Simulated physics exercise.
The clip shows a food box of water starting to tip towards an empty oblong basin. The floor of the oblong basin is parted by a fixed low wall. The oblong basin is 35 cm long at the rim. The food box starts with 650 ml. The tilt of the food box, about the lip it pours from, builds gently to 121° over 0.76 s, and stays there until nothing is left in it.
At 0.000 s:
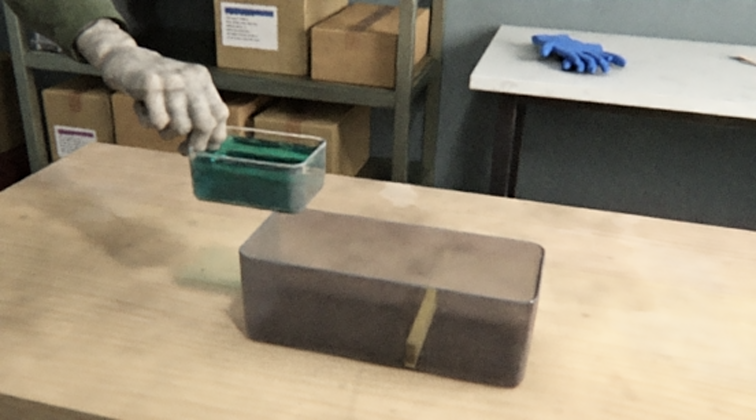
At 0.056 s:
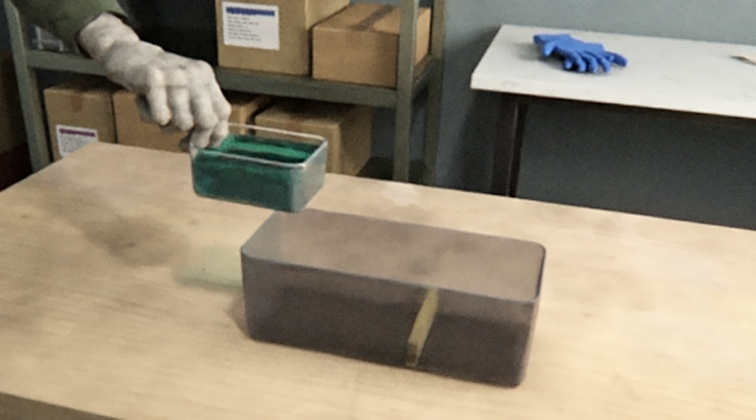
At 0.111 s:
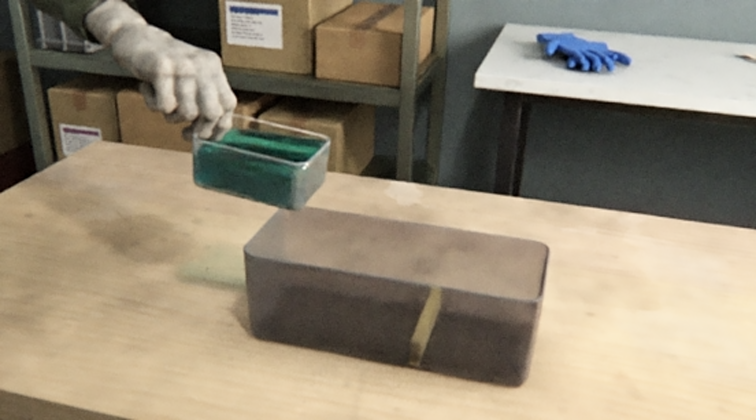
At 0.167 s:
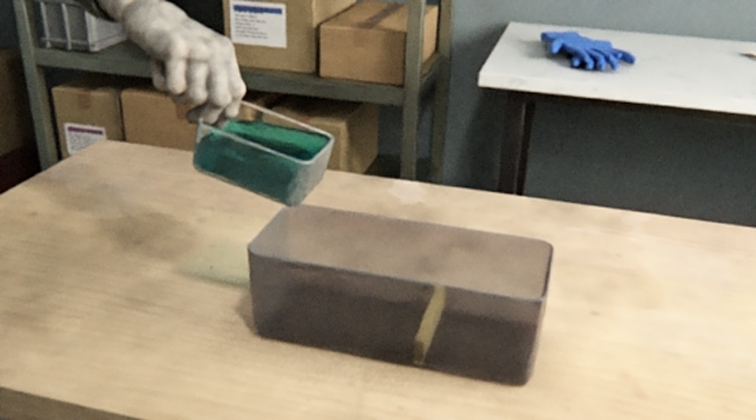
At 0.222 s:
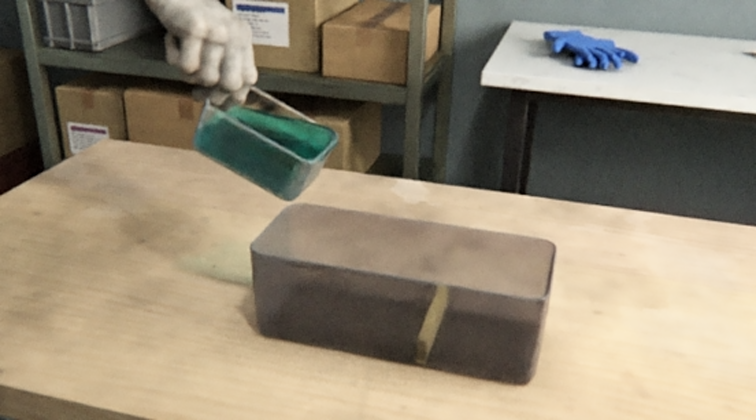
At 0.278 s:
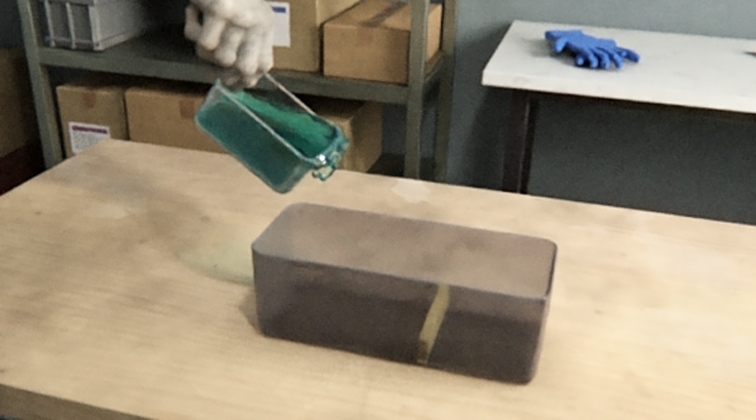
A gloved hand tilts a clear box of green liquid rightward above an oblong basin.
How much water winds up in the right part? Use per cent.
The far part has some 30 per cent.
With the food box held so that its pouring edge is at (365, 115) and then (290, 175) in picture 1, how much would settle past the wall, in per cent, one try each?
In turn about 65 and 20 per cent.
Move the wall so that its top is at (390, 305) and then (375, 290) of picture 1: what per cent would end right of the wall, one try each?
In turn about 65 and 80 per cent.
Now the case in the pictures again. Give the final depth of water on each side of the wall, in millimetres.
Left about 16 mm, right about 12 mm.
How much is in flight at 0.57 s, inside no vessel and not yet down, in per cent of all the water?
Some 54 per cent.
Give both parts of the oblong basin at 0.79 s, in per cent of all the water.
Near 60 on the left, 34 on the right.
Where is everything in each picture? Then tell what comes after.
It leans 0°; its right rim is at (315, 154); the water meets the walls at (209, 144) and (315, 158); the oblong basin's rim runs from (259, 230) to (541, 274); the wall's top is at (423, 314), in the first frame.
It leans 2°; its right rim is at (316, 154); the water meets the walls at (209, 143) and (316, 157), in the second frame.
It leans 6°; its right rim is at (319, 153); the water meets the walls at (212, 137) and (320, 151), in the third frame.
It leans 14°; its right rim is at (323, 152); the water meets the walls at (215, 128) and (324, 146); 1 per cent is over the edge, in the fourth frame.
It leans 24°; its right rim is at (325, 151); the water meets the walls at (215, 115) and (326, 145); 4 per cent is over the edge, in the fifth frame.
It leans 36°; its right rim is at (325, 151); the water meets the walls at (218, 98) and (317, 134); 9 per cent is over the edge, in the sixth frame.
By 0.57 s the tilt is 104° and 11 per cent is still to pour, 33 is left of the wall and 0 right of it.
By 0.79 s the tilt is 121° and 0 per cent is still to pour, 60 is left of the wall and 34 right of it.
By 1.01 s the tilt is 121° and 0 per cent is still to pour, 67 is left of the wall and 29 right of it.
By 1.26 s the tilt is 121° and 0 per cent is still to pour, 68 is left of the wall and 29 right of it.
At rest 66 per cent lies left of the wall, 30 right of it and 4 outside.
